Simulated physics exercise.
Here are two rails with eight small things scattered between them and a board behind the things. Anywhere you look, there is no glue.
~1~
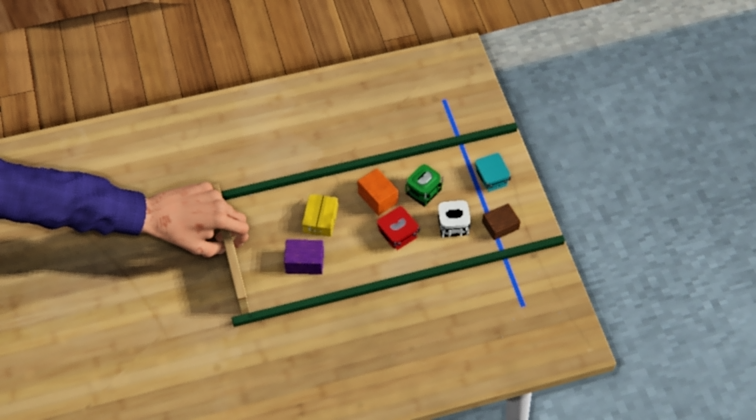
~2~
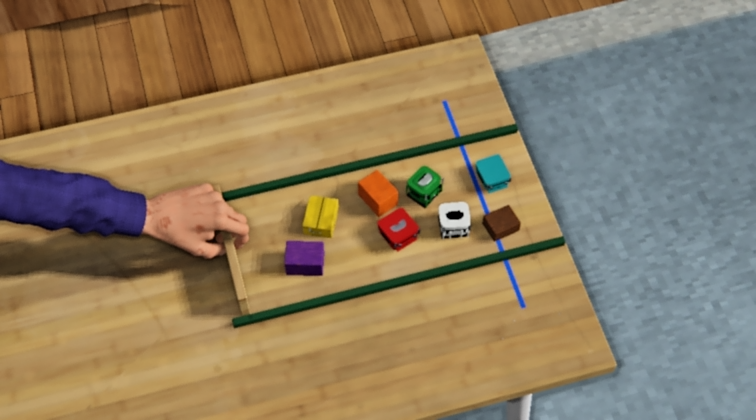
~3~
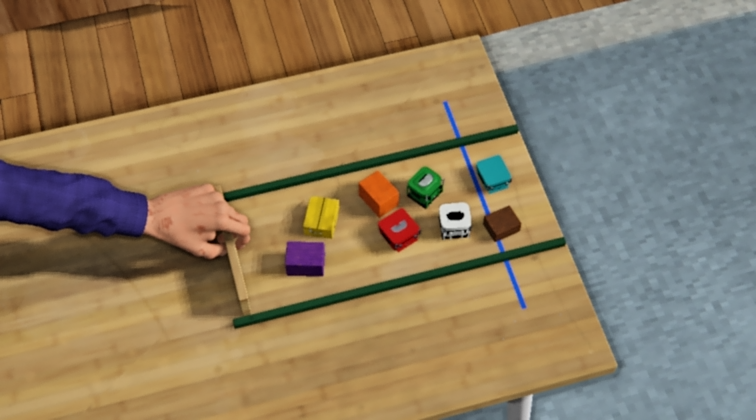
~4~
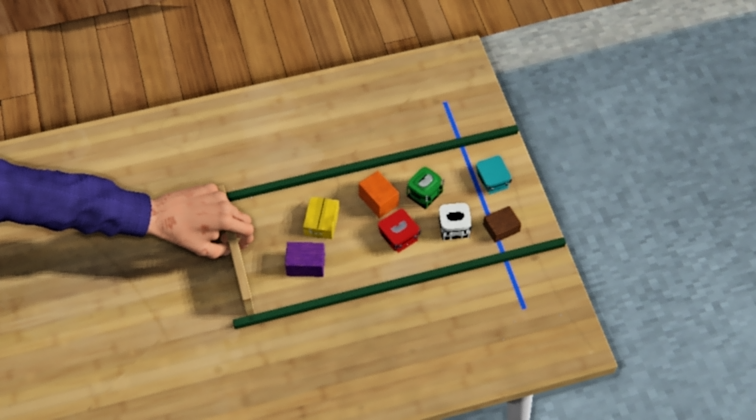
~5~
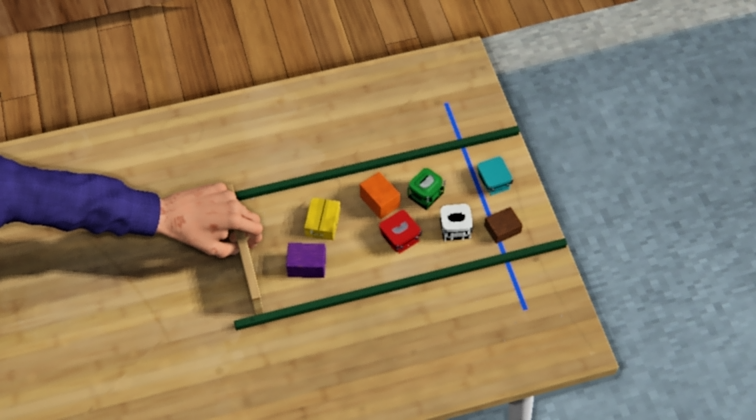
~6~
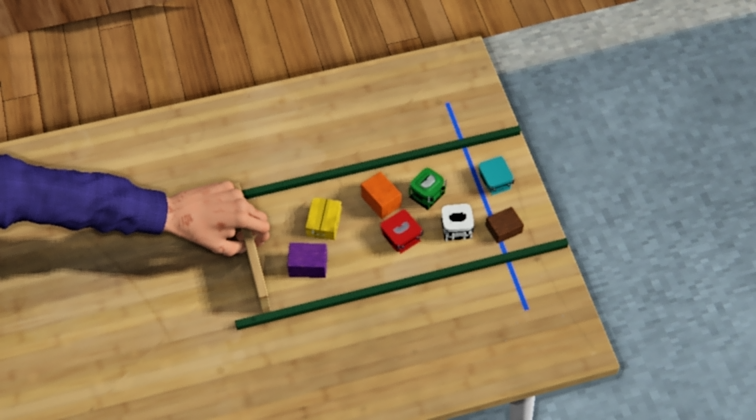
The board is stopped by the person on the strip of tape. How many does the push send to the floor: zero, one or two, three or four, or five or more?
I expect the edge to claim three or four.
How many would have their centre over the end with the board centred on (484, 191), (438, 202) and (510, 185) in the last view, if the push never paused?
Respectively 4, 0 and 6.
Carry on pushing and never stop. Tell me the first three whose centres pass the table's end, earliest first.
The brown block, then the turquoise case, then the white case.
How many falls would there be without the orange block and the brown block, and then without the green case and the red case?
The counts would be 2 and 2.
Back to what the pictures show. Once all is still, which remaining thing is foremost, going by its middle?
Answer: The red case.
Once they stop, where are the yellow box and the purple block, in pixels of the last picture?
Listed as asked: First (491, 174), and then (508, 206).
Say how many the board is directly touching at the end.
Looks like 2 of them, all told.
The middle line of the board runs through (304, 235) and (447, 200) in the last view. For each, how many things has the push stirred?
Tally: 1; 8.
A little later, none off yet; turquoise case at rest near (495, 176); brown block at rest near (505, 225); white case at rest near (457, 222).
Next, none off yet; turquoise case at rest near (495, 176); brown block at rest near (505, 225); white case shifted a little near (472, 218).
Later still, none off yet; turquoise case shifted about its own width near (529, 169); brown block shifted well along near (560, 221); white case shifted well along near (530, 203).
When it is over, the number that fall off is three or four; down, green case, white case, brown block and turquoise case.
